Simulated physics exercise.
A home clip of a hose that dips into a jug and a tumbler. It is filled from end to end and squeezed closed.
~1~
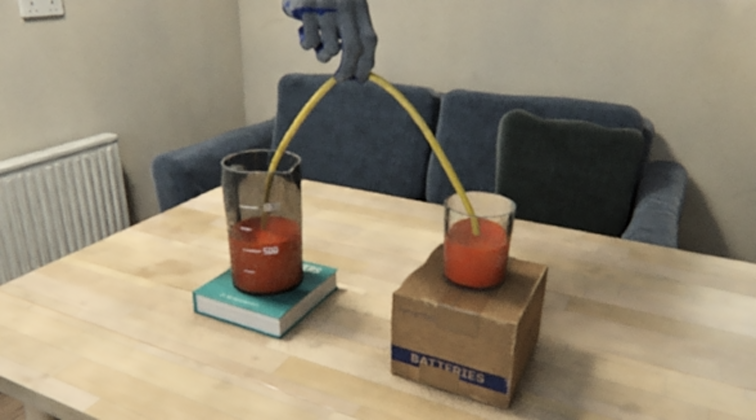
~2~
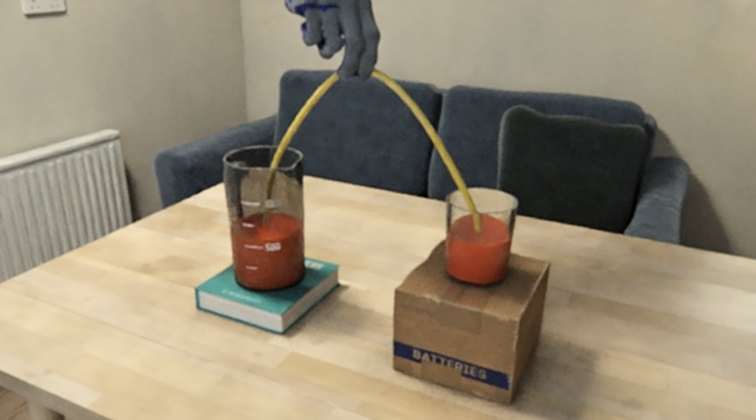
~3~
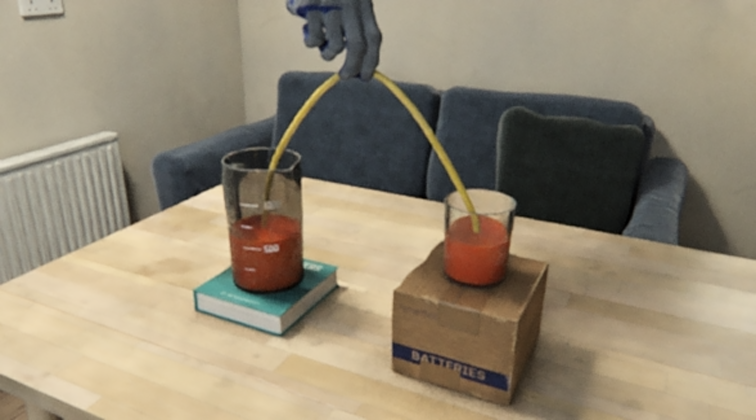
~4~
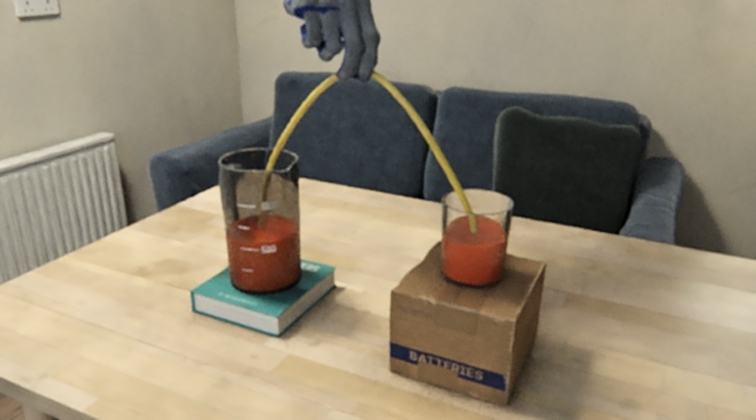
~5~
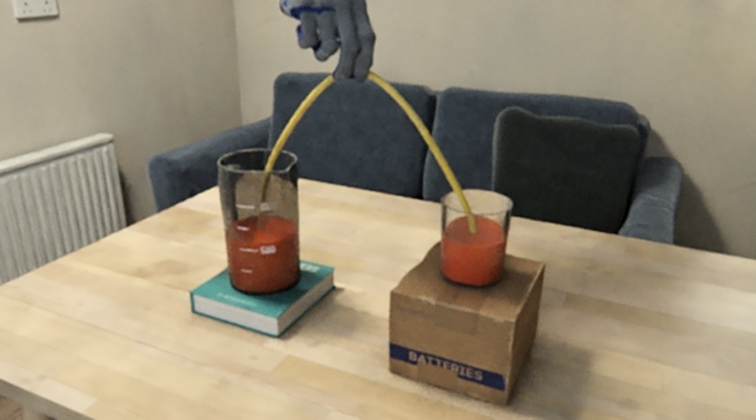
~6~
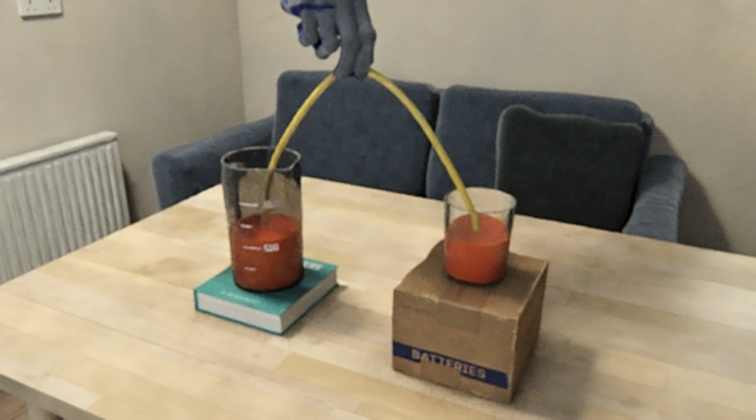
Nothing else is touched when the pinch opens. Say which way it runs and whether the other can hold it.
The tomato juice goes leftwards; the receiving one has room for it.
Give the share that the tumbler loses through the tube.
Roughly 75 per cent.
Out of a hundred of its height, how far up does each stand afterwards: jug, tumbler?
First 55 %, second 15 %.
Next, the jug is about half full; the tumbler is about a third full.
After that, the jug is about half full; the tumbler is about a quarter full.
Finally, the jug is about half full; the tumbler is nearly empty; the two surfaces are level.
